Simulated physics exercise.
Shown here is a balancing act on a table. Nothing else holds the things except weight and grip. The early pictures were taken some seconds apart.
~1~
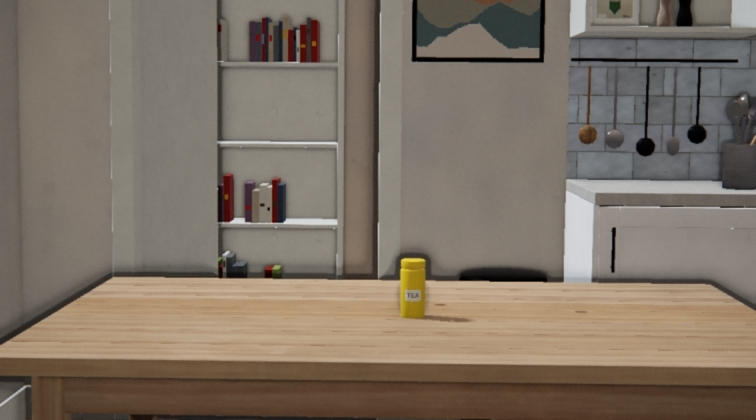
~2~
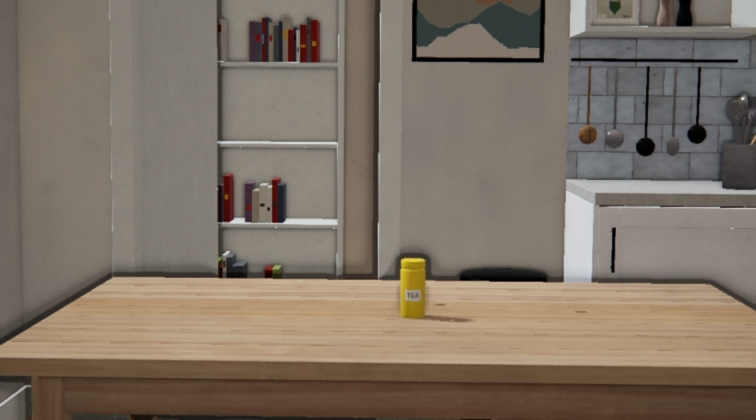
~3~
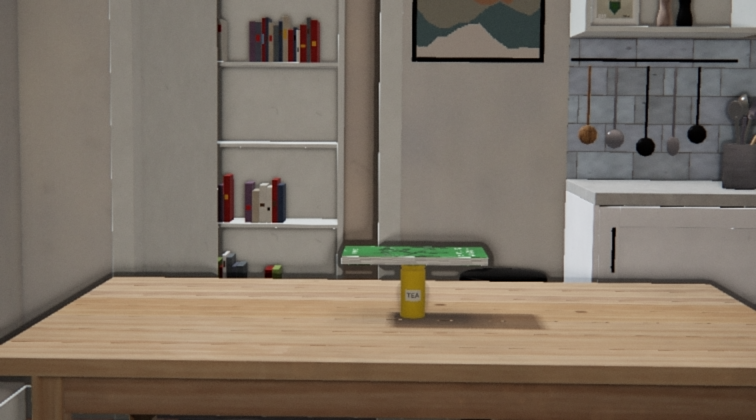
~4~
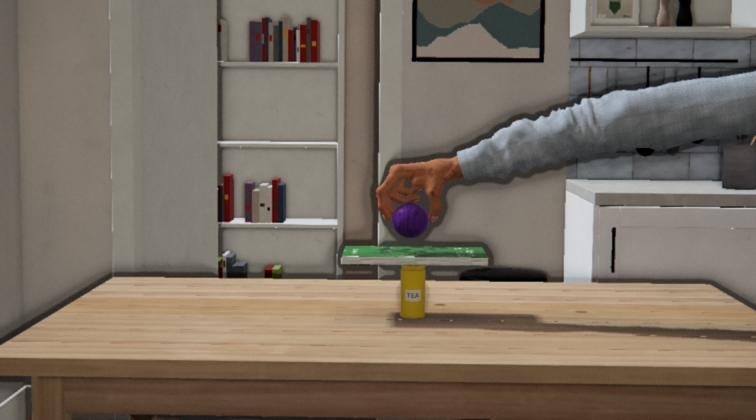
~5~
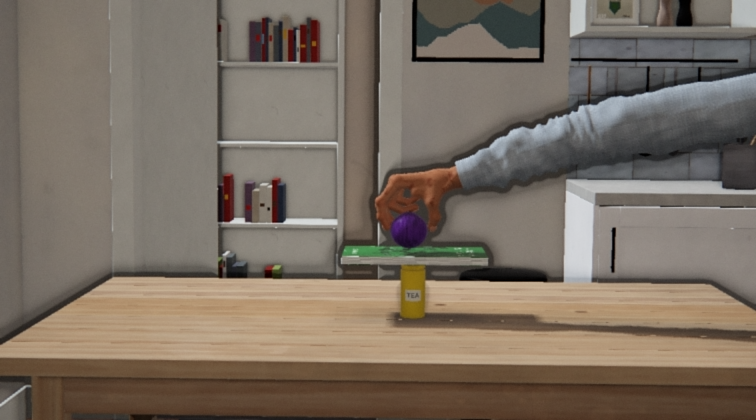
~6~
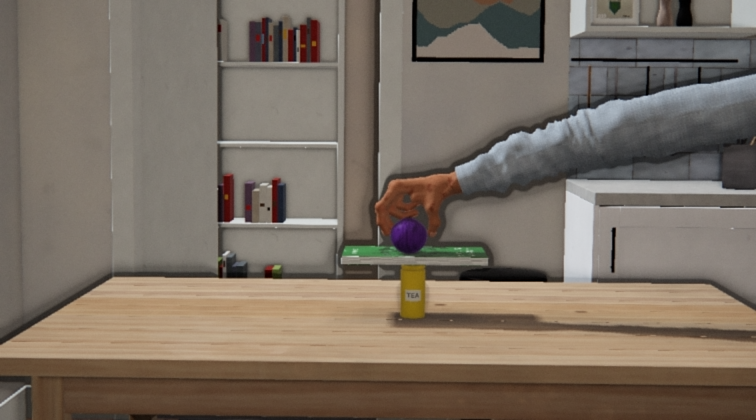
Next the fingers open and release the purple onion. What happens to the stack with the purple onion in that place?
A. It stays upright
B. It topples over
It stays upright.
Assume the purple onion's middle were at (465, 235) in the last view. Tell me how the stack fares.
Topples.
Then, 0.20 s after the last picture, nothing has stirred.
Then, 0.40 s after the last picture, purple onion resting near (409, 236).
At rest, all 3 in place. Seen from the same camera at the end, purple onion near (409, 236). The stack keeps its balance.
